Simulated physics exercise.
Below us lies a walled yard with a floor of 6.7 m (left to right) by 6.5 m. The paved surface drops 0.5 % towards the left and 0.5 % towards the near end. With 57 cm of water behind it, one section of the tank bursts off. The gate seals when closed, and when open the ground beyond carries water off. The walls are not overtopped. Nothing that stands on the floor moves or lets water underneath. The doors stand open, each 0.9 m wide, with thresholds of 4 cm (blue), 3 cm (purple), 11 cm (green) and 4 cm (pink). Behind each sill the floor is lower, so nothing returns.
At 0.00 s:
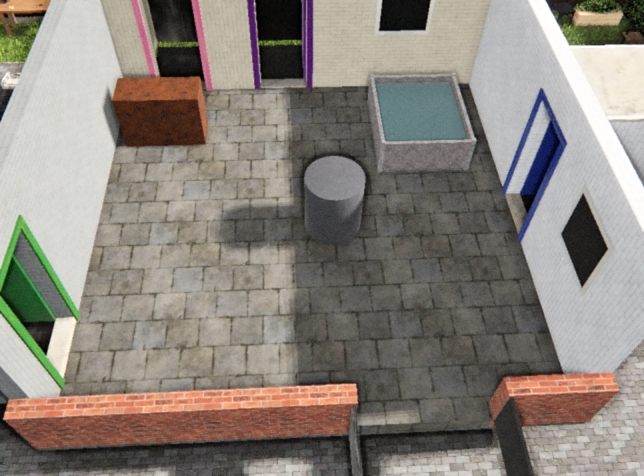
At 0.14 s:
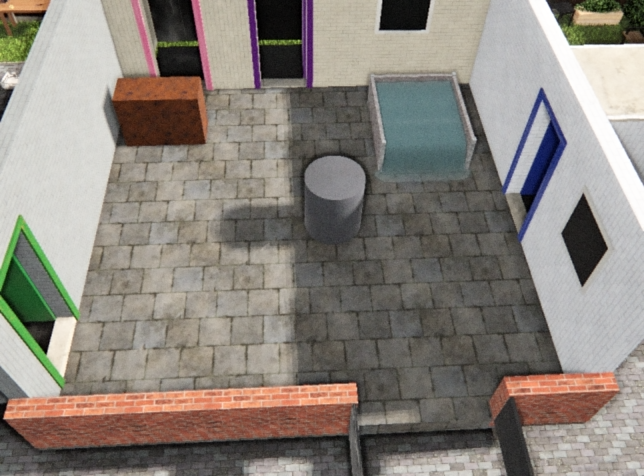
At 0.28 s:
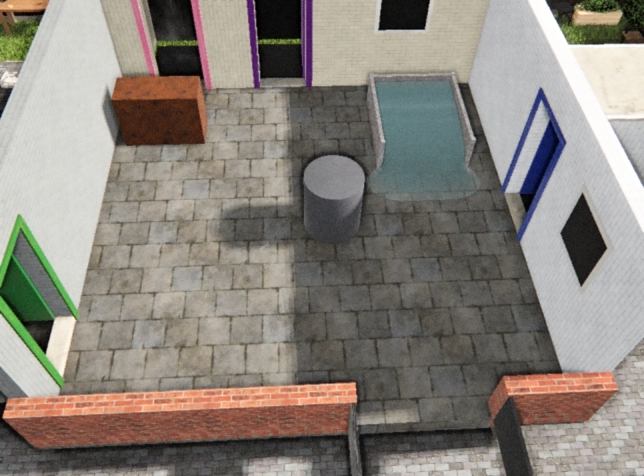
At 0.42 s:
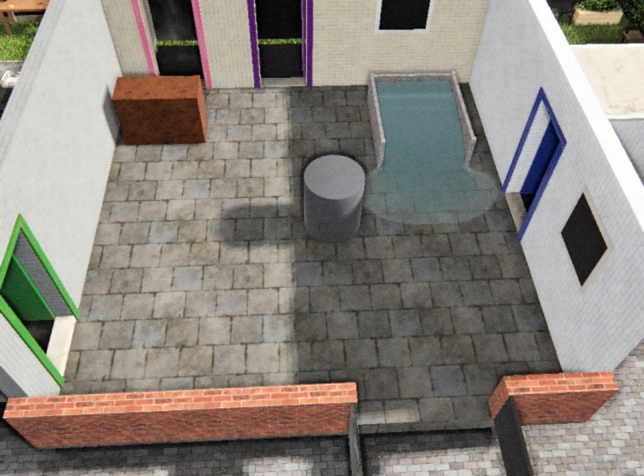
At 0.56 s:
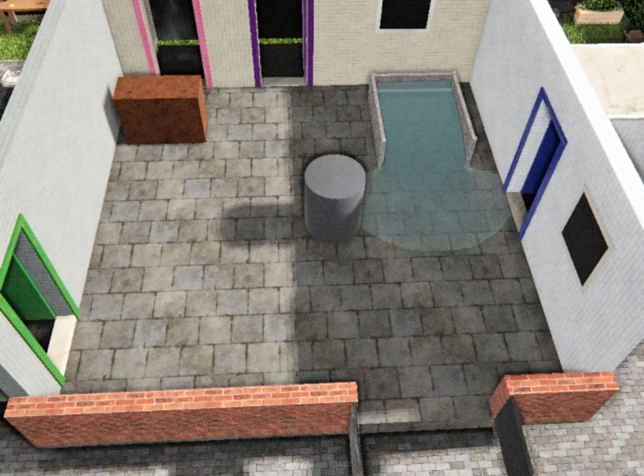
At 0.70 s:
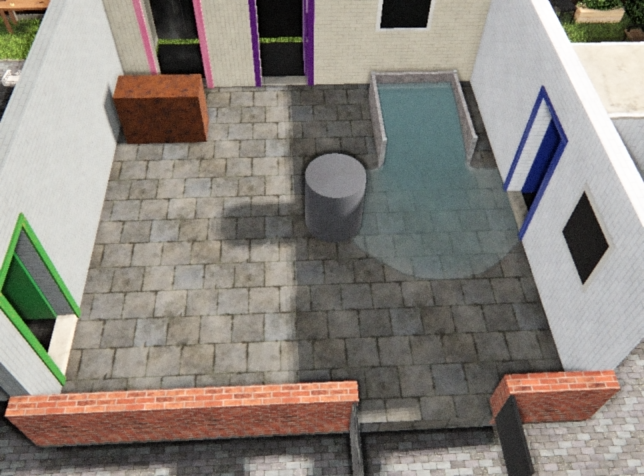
We see a walled paved yard with a brown box, a grey cylinder and a stone tank of water; the tank's near side gives way, and water pours out, spreading across the paving in a widening rounded sheet beside the cylinder.
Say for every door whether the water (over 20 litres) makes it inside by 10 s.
Door by door: At the blue door it goes over the limit; at the purple door it stays under the limit; at the green door it does not reach the limit; at the pink door it stays under the limit.
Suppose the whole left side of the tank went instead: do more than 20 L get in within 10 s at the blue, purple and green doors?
Then: Blue under, purple above, green not over.
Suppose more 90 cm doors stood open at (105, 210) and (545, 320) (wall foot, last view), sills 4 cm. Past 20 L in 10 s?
In turn: Not over, past it.
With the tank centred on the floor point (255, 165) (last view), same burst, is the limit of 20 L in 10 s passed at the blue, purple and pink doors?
Then: Blue below, purple not over, pink under.
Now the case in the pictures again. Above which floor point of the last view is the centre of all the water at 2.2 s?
Near (434, 231).
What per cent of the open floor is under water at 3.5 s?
About 35 per cent.
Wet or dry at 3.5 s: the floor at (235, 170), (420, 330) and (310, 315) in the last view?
In that order: Not reached, wet, wet.
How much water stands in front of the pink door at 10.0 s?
Roughly 0.0 cm deep.
After 1.4 s water covers 30 % of the floor and is deepest (22 cm) near (405, 170); blue door 10 cm at the sill, 5 L in, purple door not reached, green door not reached, pink door not reached.
After 2.2 s water covers 35 % of the floor and is deepest (32 cm) near (566, 381); blue door 8 cm at the sill, 25 L in, purple door not reached, green door not reached, pink door not reached.
After 3.5 s water covers 35 % of the floor and is deepest (19 cm) near (570, 394); blue door 6 cm at the sill, 39 L in, purple door not reached, green door not reached, pink door not reached.
After 6.0 s water covers 45 % of the floor and is deepest (8 cm) near (85, 417); blue door 3 cm at the sill, 42 L in, purple door not reached, green door 5 cm at the sill, 0 L in, pink door not reached.
After 10.0 s water covers 60 % of the floor and is deepest (7 cm) near (56, 419); blue door 2 cm at the sill, 42 L in, purple door not reached, green door 6 cm at the sill, 0 L in, pink door not reached.
